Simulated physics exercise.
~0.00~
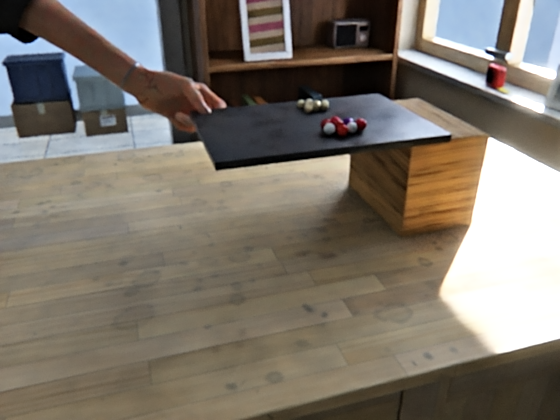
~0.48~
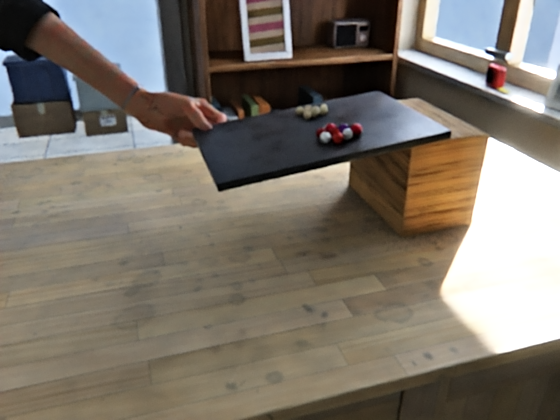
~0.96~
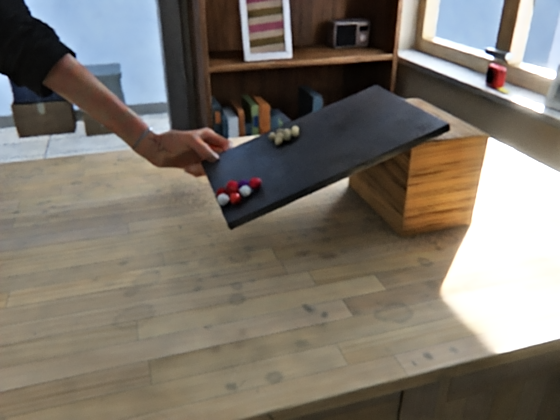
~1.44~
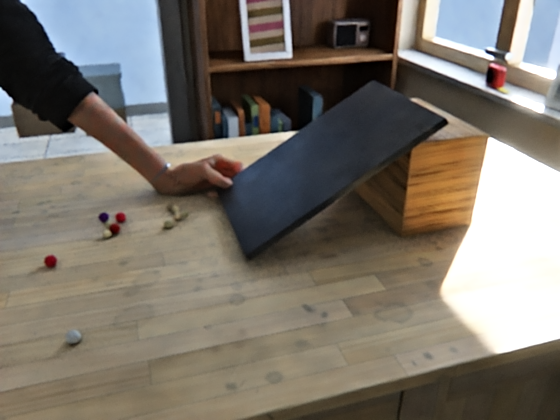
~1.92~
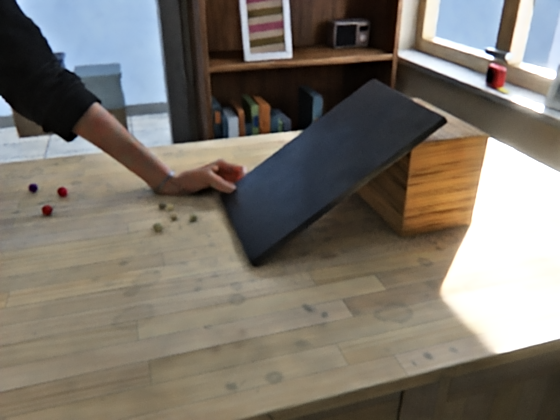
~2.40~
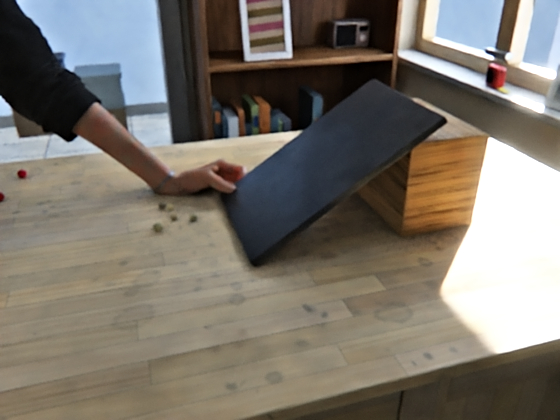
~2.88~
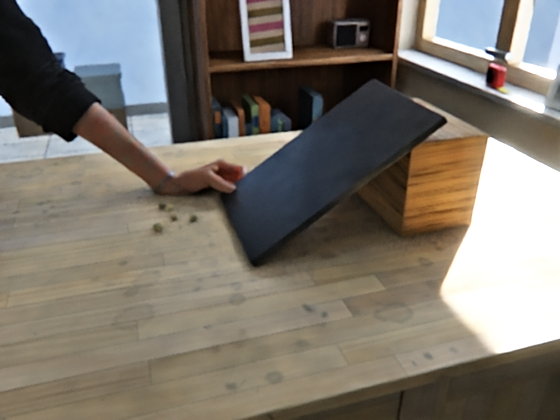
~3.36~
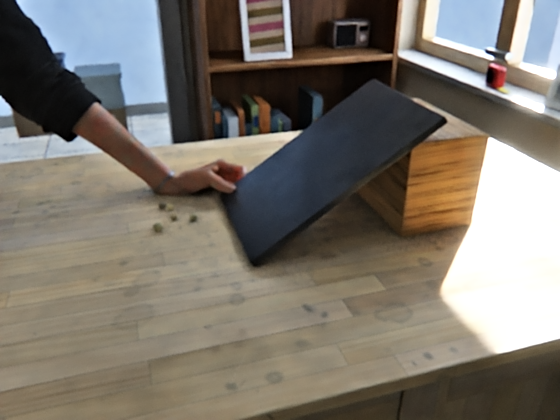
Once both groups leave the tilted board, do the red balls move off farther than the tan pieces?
Yes, the red balls roll away to the left and out of view, while the tan pieces stop on the counter close to the board's lowered end.
